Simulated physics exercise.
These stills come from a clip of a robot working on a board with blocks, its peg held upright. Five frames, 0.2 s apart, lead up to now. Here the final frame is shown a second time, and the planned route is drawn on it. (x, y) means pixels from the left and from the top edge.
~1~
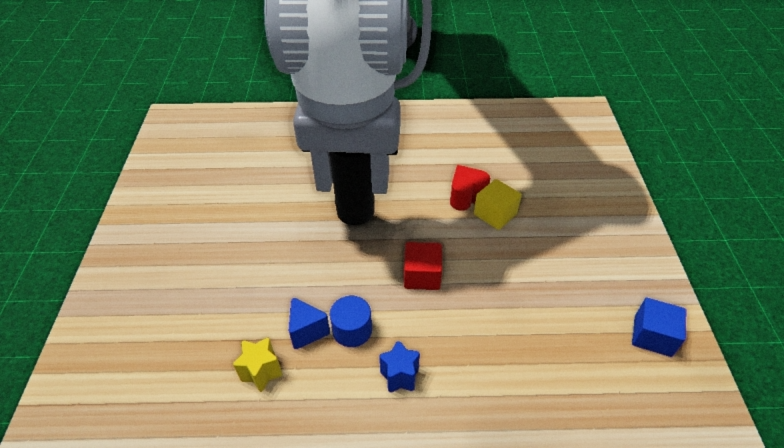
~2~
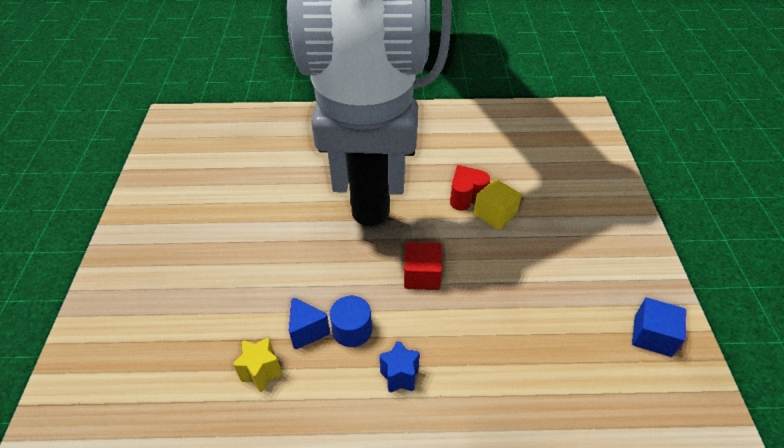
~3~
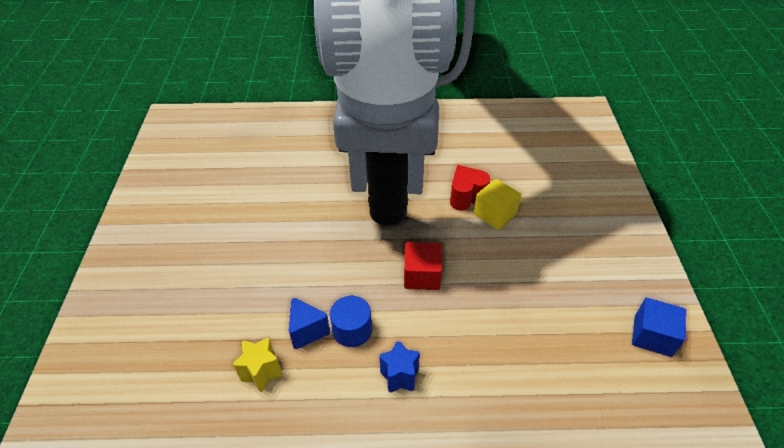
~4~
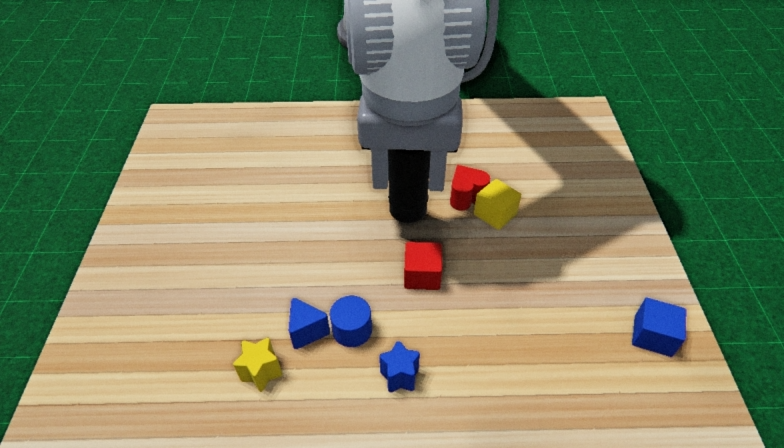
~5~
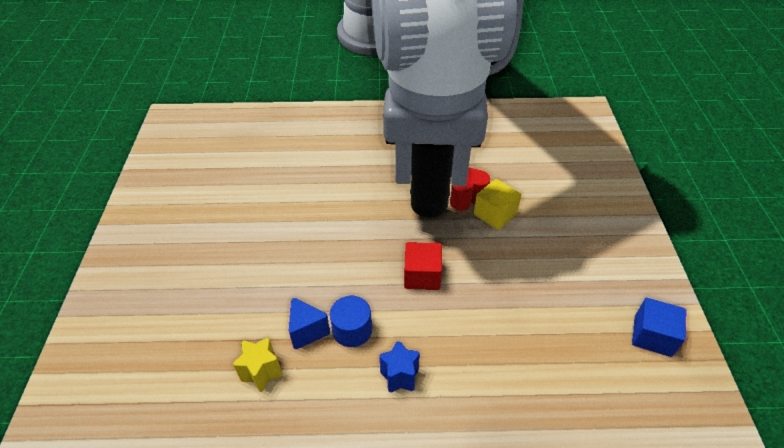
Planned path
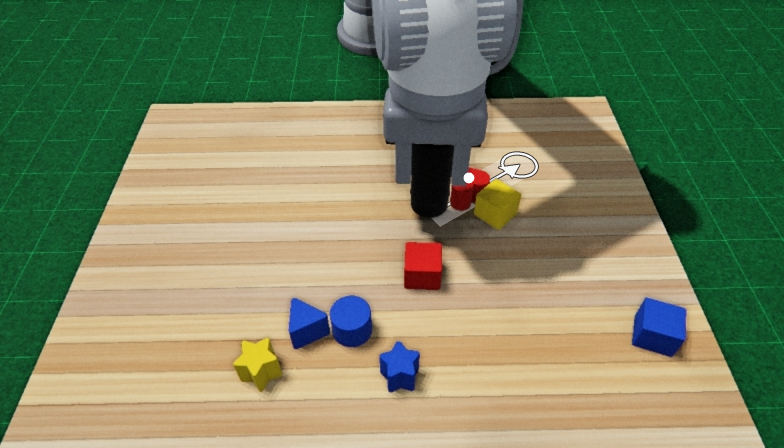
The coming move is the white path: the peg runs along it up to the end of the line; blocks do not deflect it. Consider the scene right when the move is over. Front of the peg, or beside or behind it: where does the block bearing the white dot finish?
The peg will still be pushing it.
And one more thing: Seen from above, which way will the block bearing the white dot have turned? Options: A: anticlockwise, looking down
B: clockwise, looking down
(A)
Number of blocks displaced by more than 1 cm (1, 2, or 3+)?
Looking at the path, I think only one of the blocks ends up more than 1 cm away.
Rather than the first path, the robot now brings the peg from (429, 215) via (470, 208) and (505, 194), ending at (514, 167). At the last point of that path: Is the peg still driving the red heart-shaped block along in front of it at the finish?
In short: Yes.
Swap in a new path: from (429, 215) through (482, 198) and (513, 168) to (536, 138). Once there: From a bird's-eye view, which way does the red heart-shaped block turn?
From above, it turns counterclockwise.
Drawn move, from (429, 215) directly to (519, 165); the dot is on the red heart-shaped block.
What follows on the original path. One third of the way, peg (462, 187); red heart-shaped block (493, 164).
Two thirds of the way, peg (493, 170); red heart-shaped block (520, 146), turned 15° anticlockwise.
At the end, peg (522, 154); red heart-shaped block (542, 128), turned 40° anticlockwise; yellow square block still.
